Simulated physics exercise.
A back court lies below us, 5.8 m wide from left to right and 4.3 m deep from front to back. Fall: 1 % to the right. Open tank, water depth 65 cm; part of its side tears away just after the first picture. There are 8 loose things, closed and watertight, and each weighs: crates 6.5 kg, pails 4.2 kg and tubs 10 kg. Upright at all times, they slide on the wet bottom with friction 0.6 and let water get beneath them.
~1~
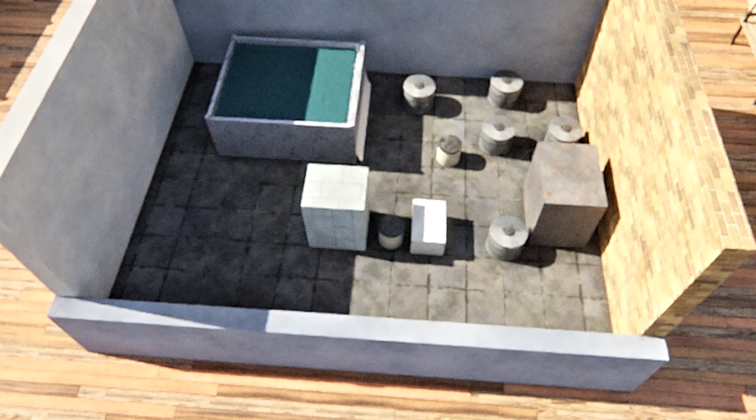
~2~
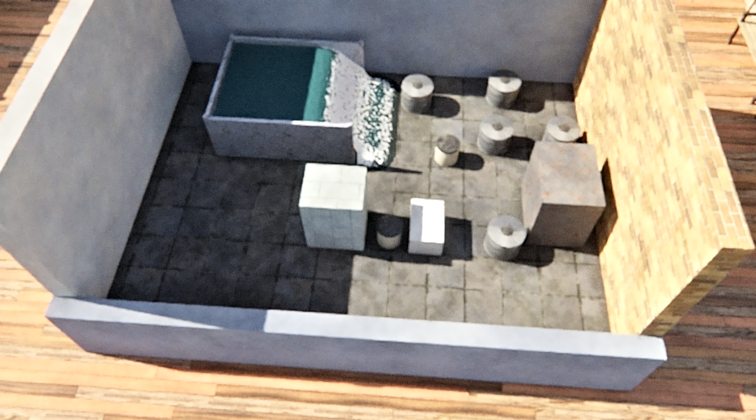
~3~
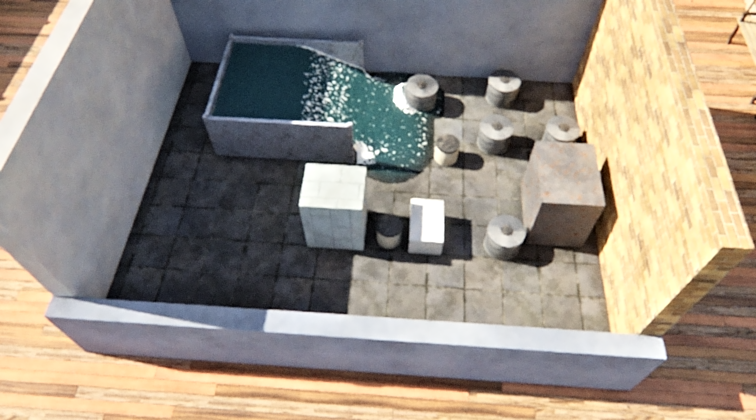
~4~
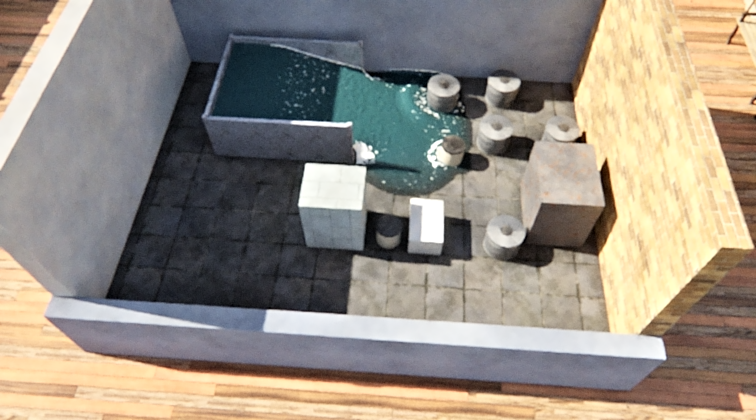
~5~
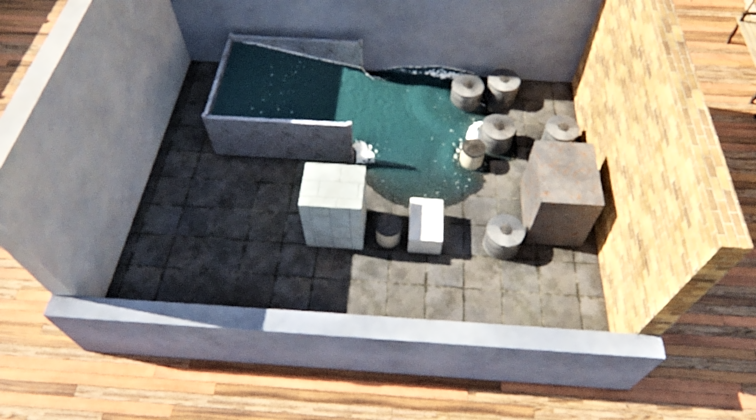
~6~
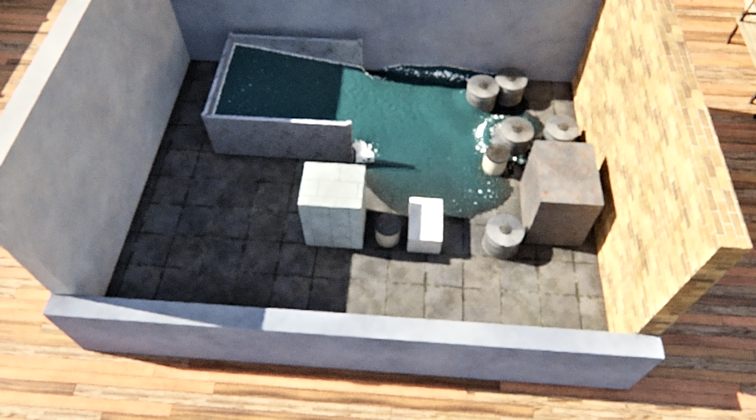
Green water pouring from the broken right side of an open tank, spreading across a paved court and pushing grey tubs rightward.
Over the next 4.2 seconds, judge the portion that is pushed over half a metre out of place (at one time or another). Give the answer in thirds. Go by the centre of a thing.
Two thirds or more.
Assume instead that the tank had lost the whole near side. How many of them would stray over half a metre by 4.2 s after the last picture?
4.
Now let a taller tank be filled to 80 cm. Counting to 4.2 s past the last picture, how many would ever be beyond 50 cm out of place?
With that change, 8 of them.
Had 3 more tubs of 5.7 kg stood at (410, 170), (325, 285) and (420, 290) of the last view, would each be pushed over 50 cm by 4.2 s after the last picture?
Taking them one by one: It goes beyond, then it goes beyond, then it goes beyond.
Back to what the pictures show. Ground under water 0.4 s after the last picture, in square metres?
Somewhere around 10.0 m2, roughly.
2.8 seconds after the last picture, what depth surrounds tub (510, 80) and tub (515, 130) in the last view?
First roughly 23 cm, second roughly 14 cm.
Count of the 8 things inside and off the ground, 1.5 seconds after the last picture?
My tally comes to 5.
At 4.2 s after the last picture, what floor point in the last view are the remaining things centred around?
Near (381, 228).
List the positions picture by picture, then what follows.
The first picture shows a tub at (419, 86), on the bottom; a pail at (450, 144), on the bottom; 2.7 m2 under water; 0 of 8 have shifted.
The second picture shows a tub at (417, 86), on the bottom; a pail at (448, 144), on the bottom; 3.6 m2 under water; 0 of 8 have shifted.
The third picture shows a tub at (422, 85) rests on the ground, 7 cm from its start; a pail at (448, 143), on the bottom; water covers 4.5 m2; 1 of 8 have shifted.
The fourth picture shows a tub at (444, 85) rests on the ground, 38 cm from its start; a pail at (453, 144) rests on the ground, 8 cm from its start; 5.6 m2 under water; 2 of 8 have shifted.
The fifth picture shows a tub at (468, 85), on the bottom, 73 cm from its start; a pail at (474, 147) rests on the ground, 35 cm from its start; 6.7 m2 under water; 2 of 8 have shifted.
The sixth picture shows a tub at (483, 86) rests on the ground, 95 cm from its start; a pail at (497, 153), on the bottom, 68 cm from its start; 7.8 m2 under water; 4 of 8 have shifted.
Then, 0.4 s after the last picture 4 of 8 are over 50 cm from their spots; 1 afloat.
Then, 1.5 s after the last picture 5 of 8 are over 50 cm from their spots; 5 afloat.
Then, 2.8 s after the last picture 7 of 8 are over 50 cm from their spots; 5 afloat.
Then, 4.2 s after the last picture 8 of 8 are over 50 cm from their spots, and 8 have been at some point; 6 afloat.
